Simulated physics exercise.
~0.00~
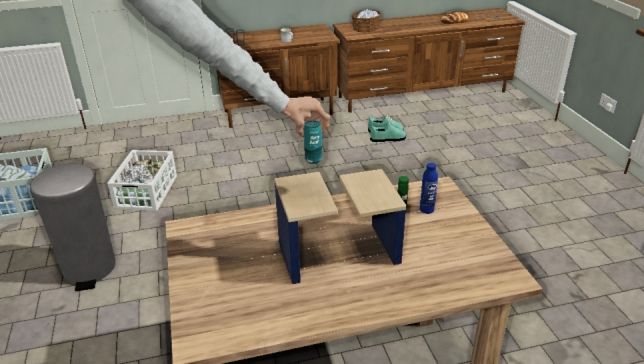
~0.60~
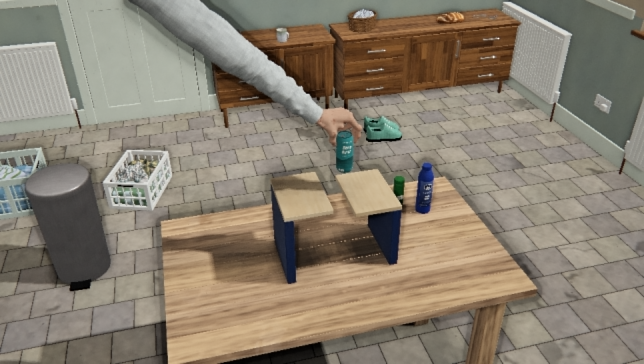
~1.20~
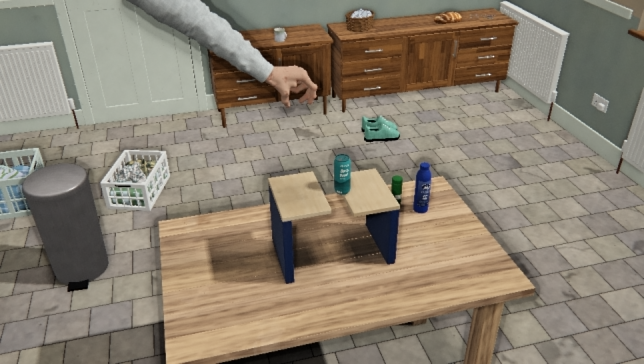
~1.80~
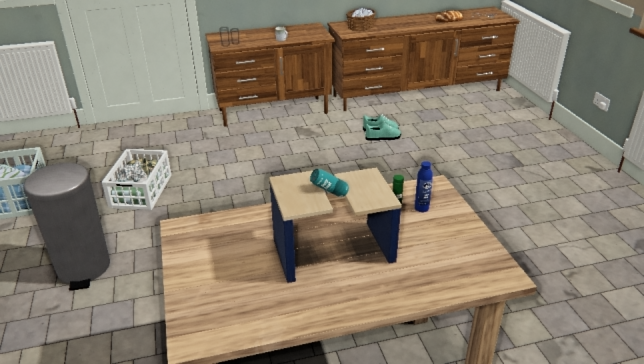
A small stand with two pale wooden top boards on dark blue sides, a gap between them, sits on a wooden table in a stone-tiled kitchen, seen from above by a slightly swaying camera. A blue bottle and a small green container stand to its right, with drawers, a grey bin and white baskets beyond. A hand in a grey sleeve holds a turquoise can upright above the stand and moves it right. It lowers the can, lets go and draws back. The can tips over leftward and ends lying lodged at the gap, while the bottle and green container stay put.
